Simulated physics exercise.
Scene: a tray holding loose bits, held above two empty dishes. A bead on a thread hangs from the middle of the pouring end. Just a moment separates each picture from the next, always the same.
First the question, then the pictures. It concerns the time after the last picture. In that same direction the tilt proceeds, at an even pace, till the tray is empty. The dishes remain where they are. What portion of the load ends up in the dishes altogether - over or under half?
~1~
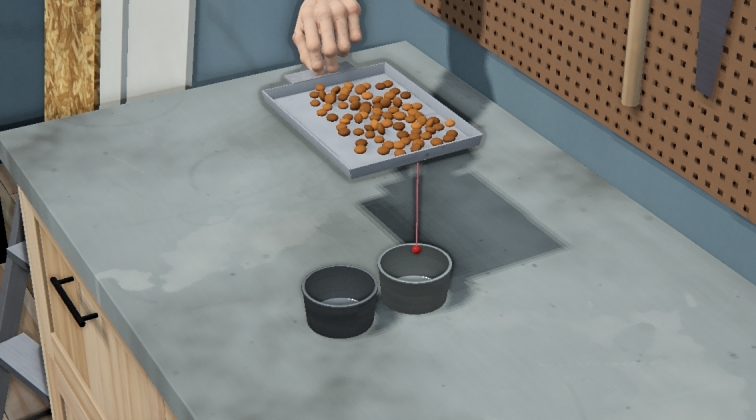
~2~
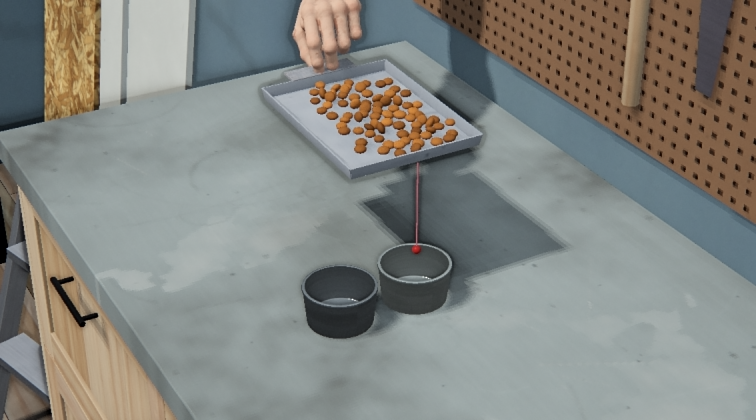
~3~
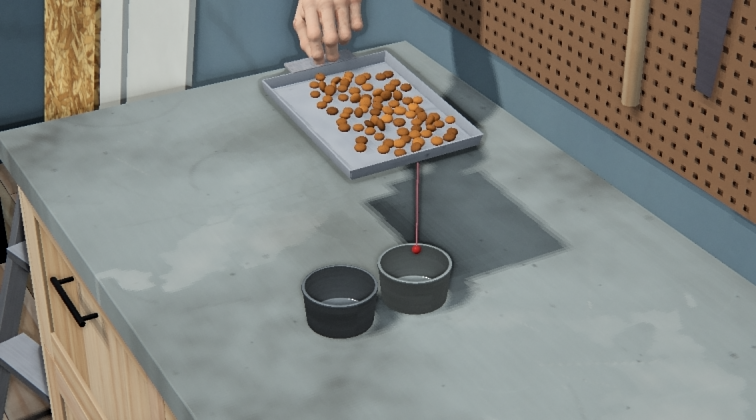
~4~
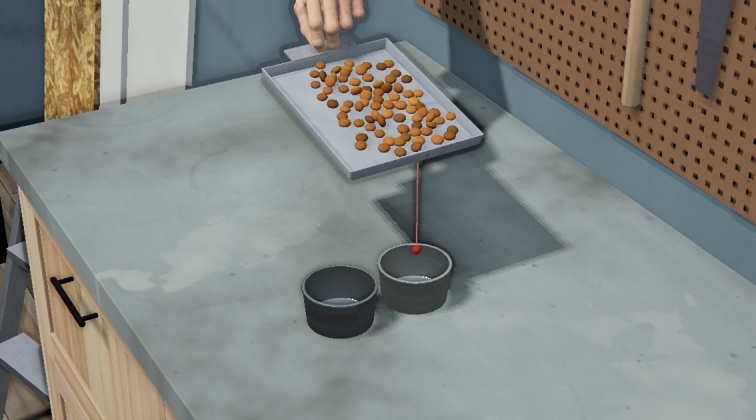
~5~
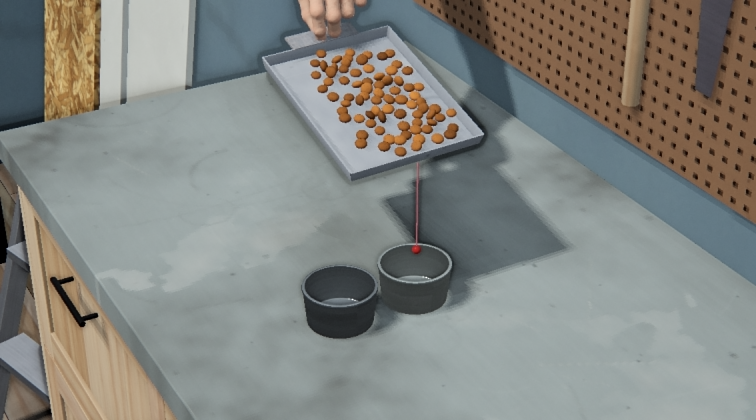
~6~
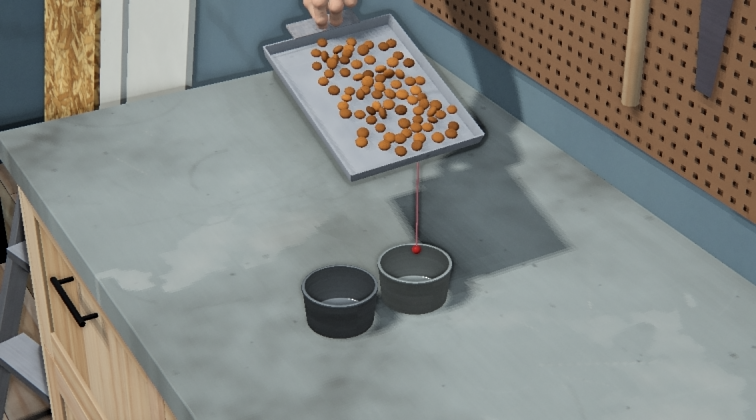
The dishes end up holding not even half.
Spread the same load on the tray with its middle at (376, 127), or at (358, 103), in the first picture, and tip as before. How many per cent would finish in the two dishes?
That would be 20 per cent, and then 20 per cent.
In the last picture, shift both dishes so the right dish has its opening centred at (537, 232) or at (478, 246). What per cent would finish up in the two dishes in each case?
About 0 and 10 per cent.
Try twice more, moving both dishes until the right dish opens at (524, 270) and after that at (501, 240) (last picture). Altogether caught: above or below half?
Result, first setup: A minority share; second setup: A minority share.
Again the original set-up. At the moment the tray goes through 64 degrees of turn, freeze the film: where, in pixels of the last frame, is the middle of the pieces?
The load is centred near (405, 130).
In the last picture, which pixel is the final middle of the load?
Resting centre, last picture - approx. (409, 340).
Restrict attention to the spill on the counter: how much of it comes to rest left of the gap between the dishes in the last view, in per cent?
10 per cent, about.
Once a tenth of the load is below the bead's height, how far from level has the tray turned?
I'd put it at about 100 degrees.
Soon after the last picture, tray tipped steeply; all on the tray.
A little later, tray tipped past a quarter turn; about a quarter on the tray; a stray few in the left dish; a small part outside both; about half in the air.
Later still, tray tipped past a quarter turn; about a quarter in the left dish; a stray few in the right dish; most outside both.
At rest, tray tipped past a quarter turn; about a quarter in the left dish; a stray few in the right dish; most outside both.
